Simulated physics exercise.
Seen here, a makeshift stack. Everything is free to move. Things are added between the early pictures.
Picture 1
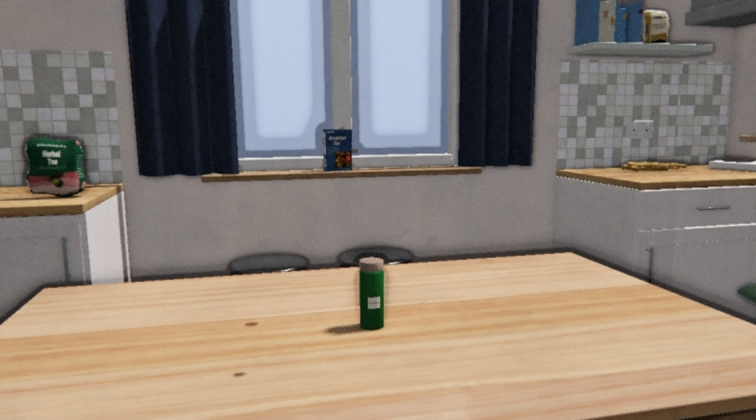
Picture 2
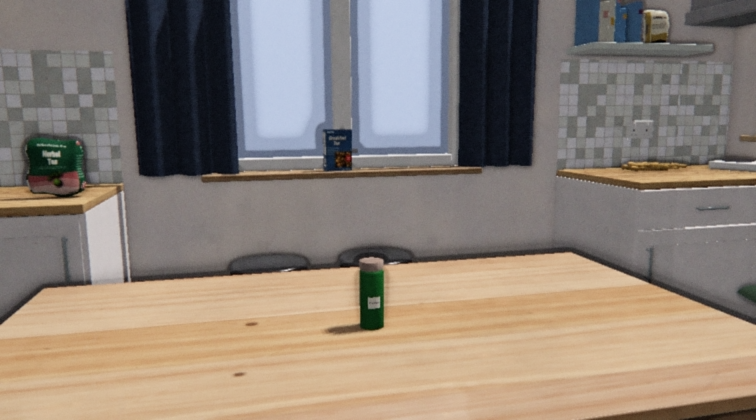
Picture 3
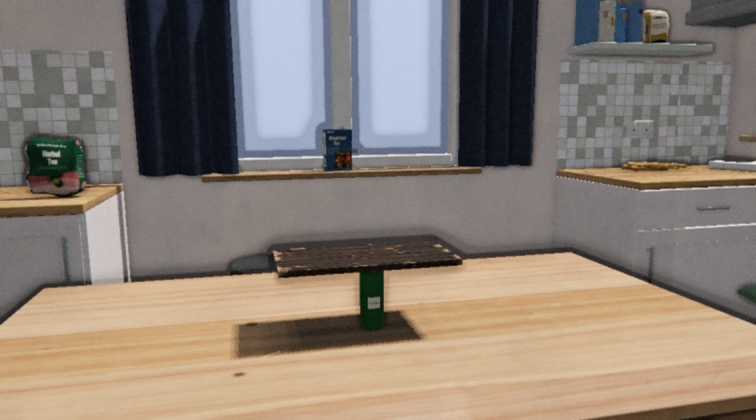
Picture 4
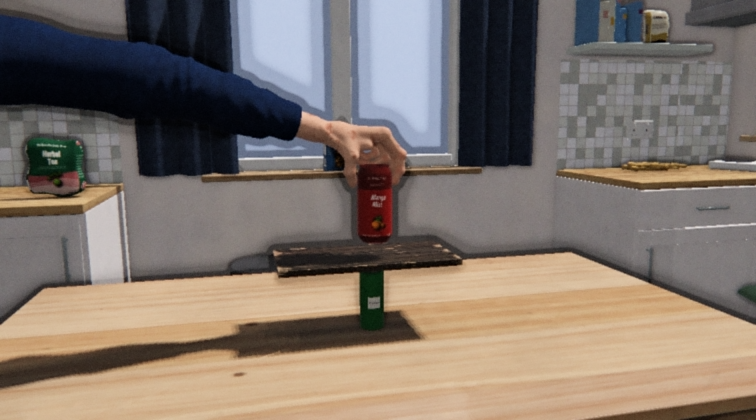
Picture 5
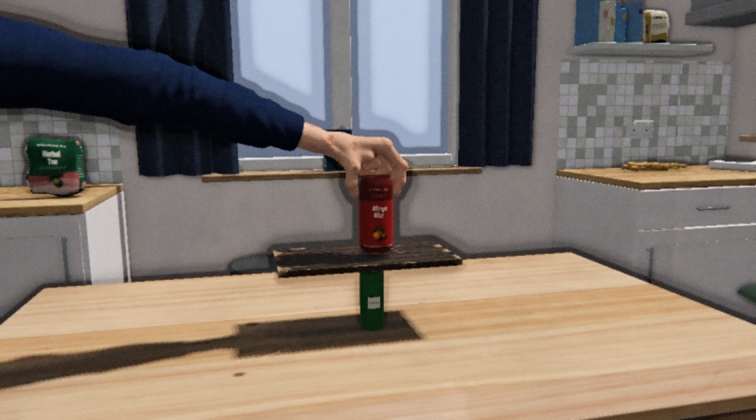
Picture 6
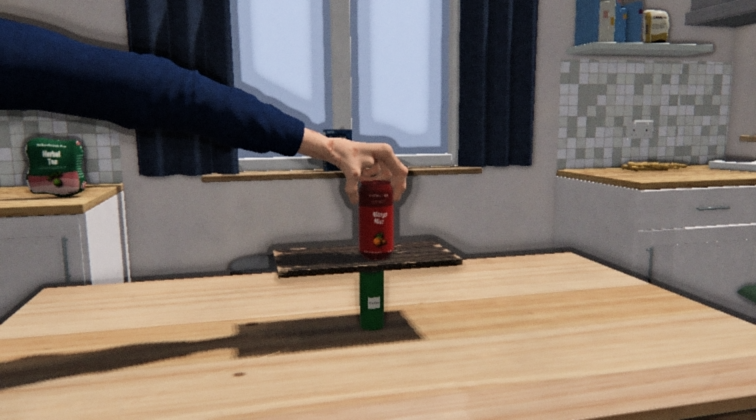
In a kitchen, a board appears on a green shaker and a hand lowers a red can onto it.
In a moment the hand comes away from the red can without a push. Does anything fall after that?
In the end the stack keeps its balance.
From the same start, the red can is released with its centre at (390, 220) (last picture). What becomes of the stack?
Then it holds.
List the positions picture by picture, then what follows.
The last thing is not in view yet; green shaker (372, 293), in the first picture.
The last thing is not in view yet; green shaker (372, 293), in the second picture.
The last thing is not in view yet; green shaker (372, 293), in the third picture.
On its way; red can (375, 204); green shaker (372, 293), in the fourth picture.
On its way; red can (376, 214); green shaker (372, 293), in the fifth picture.
In place under the hand; red can (376, 220); green shaker (372, 293), in the sixth picture.
Then, 0.20 s on from there, no change.
Then, 0.50 s on from there, red can resting near (376, 221).
In the end, all 3 unmoved. At the end, from the last picture's camera, red can near (376, 221). The stack holds.
